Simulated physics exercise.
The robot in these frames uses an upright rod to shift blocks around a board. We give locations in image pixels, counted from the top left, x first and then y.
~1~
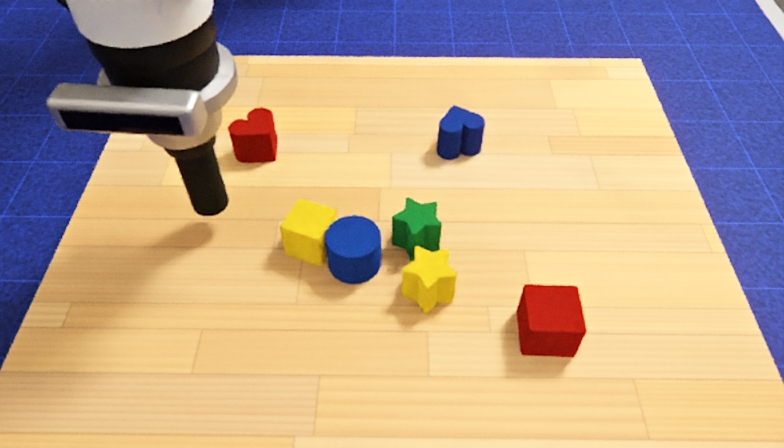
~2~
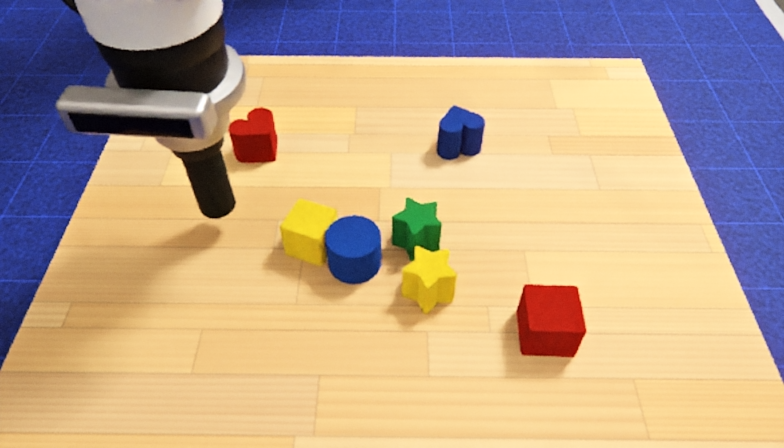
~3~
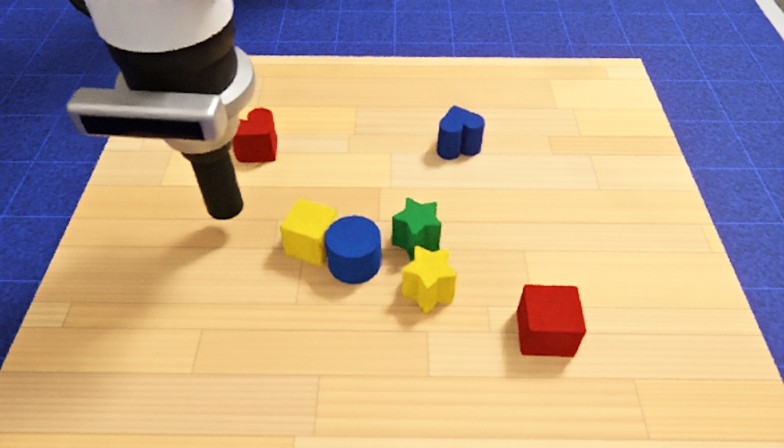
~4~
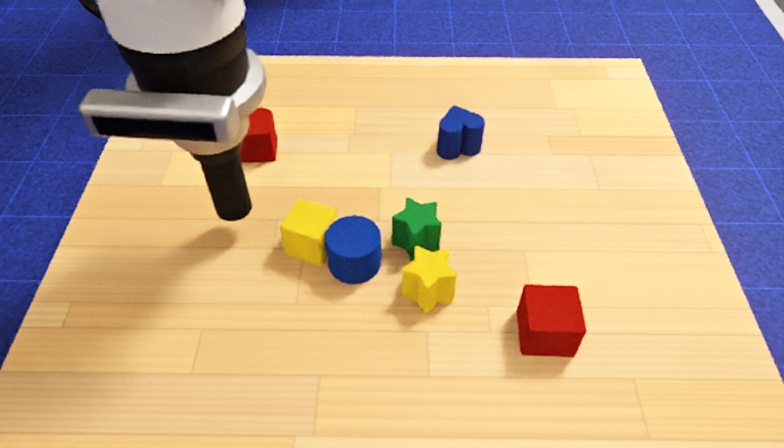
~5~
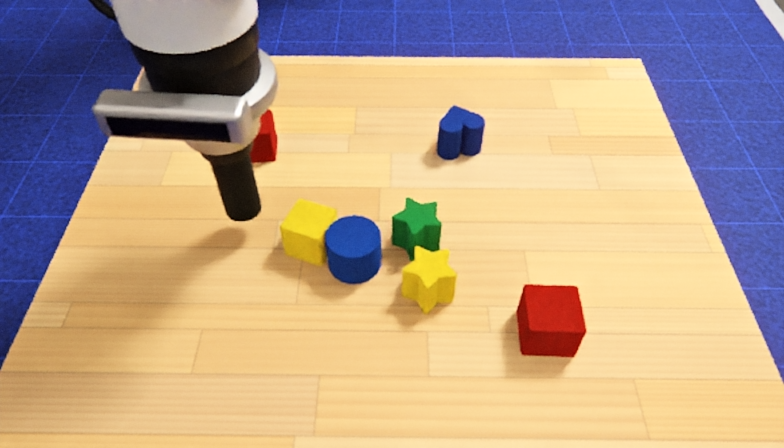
At first, a robot arm holds a dark upright rod over the left side of a wooden board, with a yellow block, a blue cylinder, two stars, two hearts and a red cube spread around. The rod then shifts slightly right toward the yellow block, partly covering the red heart, while the blocks stay still.
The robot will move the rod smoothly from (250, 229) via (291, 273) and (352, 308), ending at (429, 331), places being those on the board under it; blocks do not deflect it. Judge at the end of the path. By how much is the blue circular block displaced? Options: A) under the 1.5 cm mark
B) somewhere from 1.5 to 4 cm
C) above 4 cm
Option B.
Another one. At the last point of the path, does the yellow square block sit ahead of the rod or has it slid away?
Beside or behind it.
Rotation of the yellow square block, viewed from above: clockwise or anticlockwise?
From the top, the block rotates counterclockwise.
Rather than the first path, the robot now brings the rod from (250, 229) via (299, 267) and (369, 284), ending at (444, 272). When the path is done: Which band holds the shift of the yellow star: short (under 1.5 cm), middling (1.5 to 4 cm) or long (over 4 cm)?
It gets moved 1.5 to 4 cm.
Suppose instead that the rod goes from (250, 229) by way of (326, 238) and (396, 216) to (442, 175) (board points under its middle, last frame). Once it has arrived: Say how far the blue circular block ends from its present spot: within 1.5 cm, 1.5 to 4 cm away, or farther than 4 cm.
The blue circular block moves over 4 cm.
On the path given first. One third of the way, rod (287, 253); yellow square block (320, 225), turned 50° anticlockwise; blue circular block (377, 234).
Two thirds of the way, rod (352, 290); yellow square block (325, 229), turned 80° anticlockwise; blue circular block (381, 233).
At the end, rod (430, 312); yellow square block (325, 229), turned 80° anticlockwise; blue circular block (381, 233); green star not moved; yellow star (434, 266), turned 15° anticlockwise.
